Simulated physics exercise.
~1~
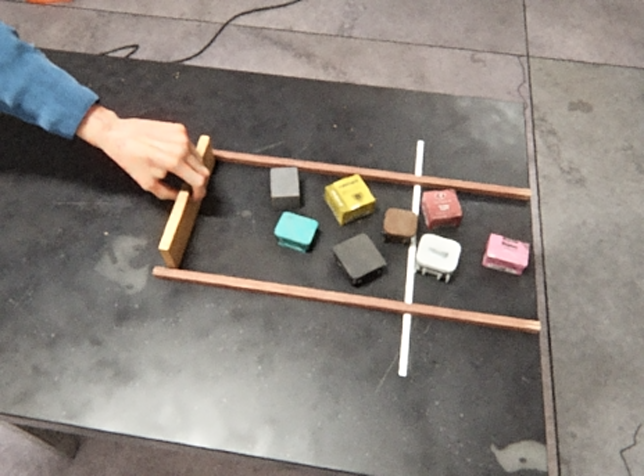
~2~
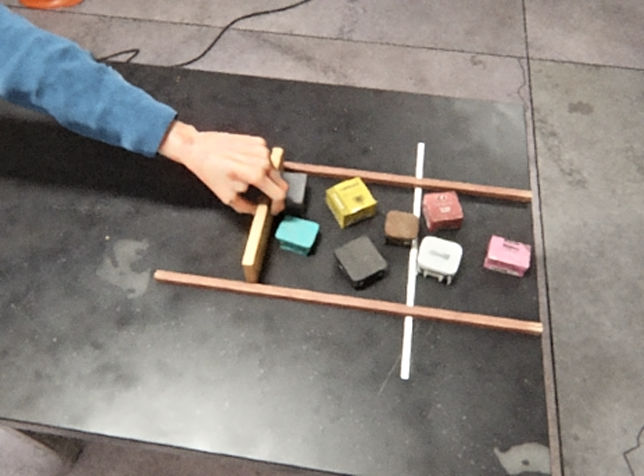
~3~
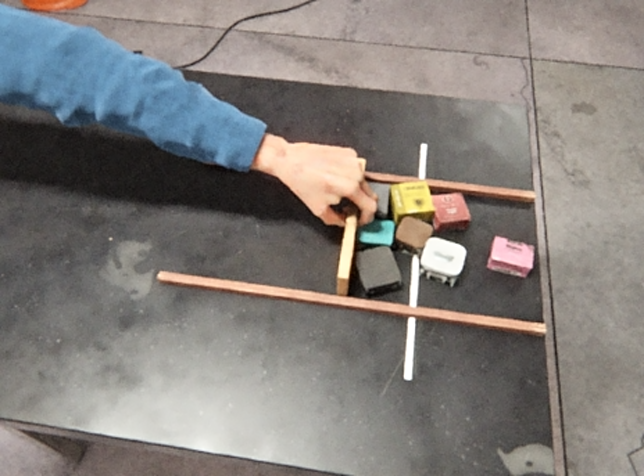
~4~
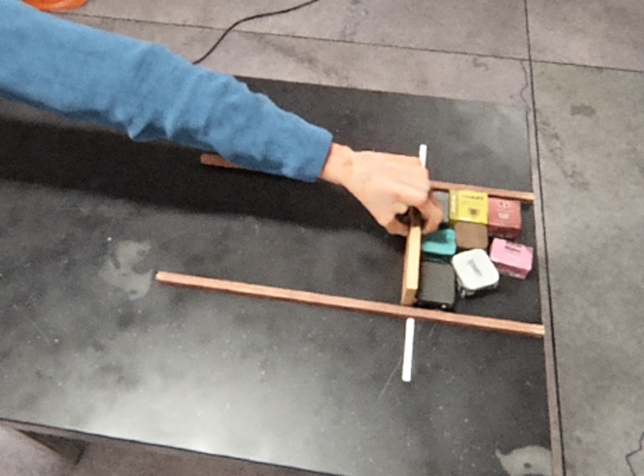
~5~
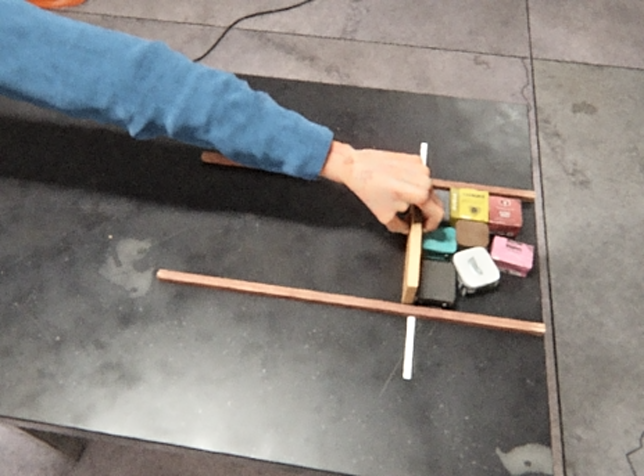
A hand slid an upright wooden board rightward between two rails on a black table, sweeping up a cluster of small colourful boxes and blocks until it reached the white strip, where everything sat bunched near the edge and nothing had fallen off.
